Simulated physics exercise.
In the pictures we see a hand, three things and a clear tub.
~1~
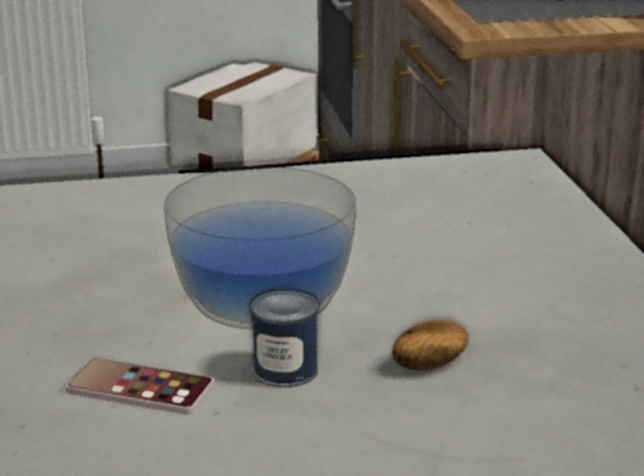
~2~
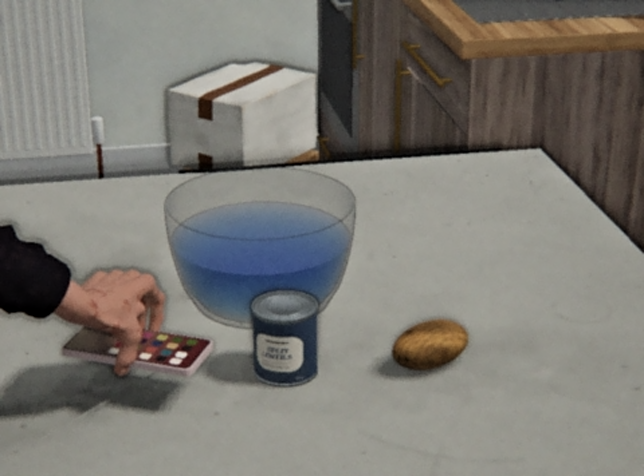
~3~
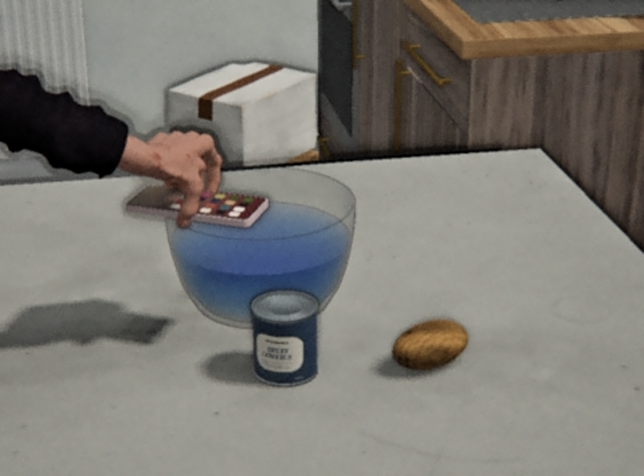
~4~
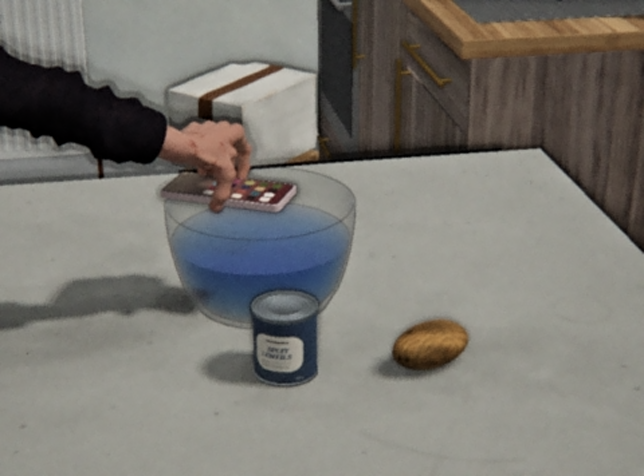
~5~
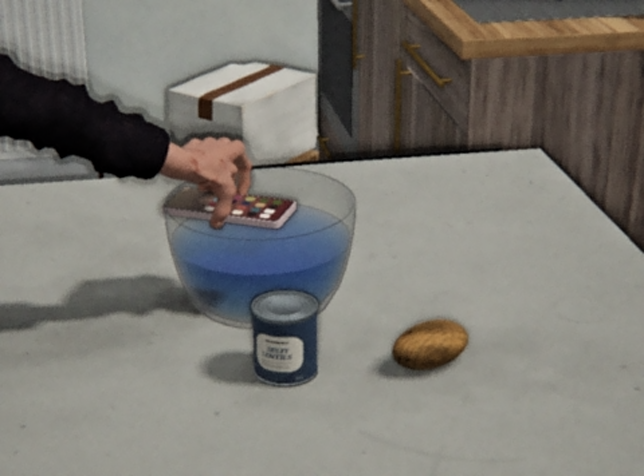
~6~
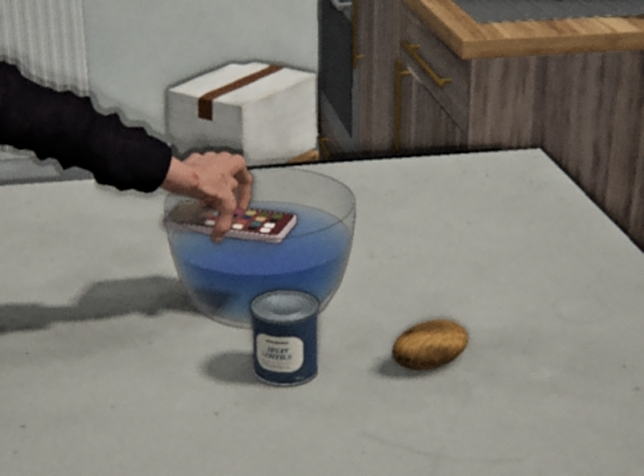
On a pale kitchen table, a hand picked up a phone from the left of a tin and a potato, carried it over a clear tub of blue liquid, and lowered it to just above the surface.
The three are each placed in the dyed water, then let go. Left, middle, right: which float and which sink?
So the left falls to the base, the middle falls to the base, and the right falls to the base.
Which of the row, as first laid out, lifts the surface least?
That'd be the far-left item.
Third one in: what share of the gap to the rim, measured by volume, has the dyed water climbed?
Share taken: Around 32 per cent.
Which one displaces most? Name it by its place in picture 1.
That would be the one at the centre, I'd say.
A moment on, the phone drops to the bottom.
Further on, the tin of food drops to the bottom.
When it is over, the potato drops to the bottom; afloat, none of them.
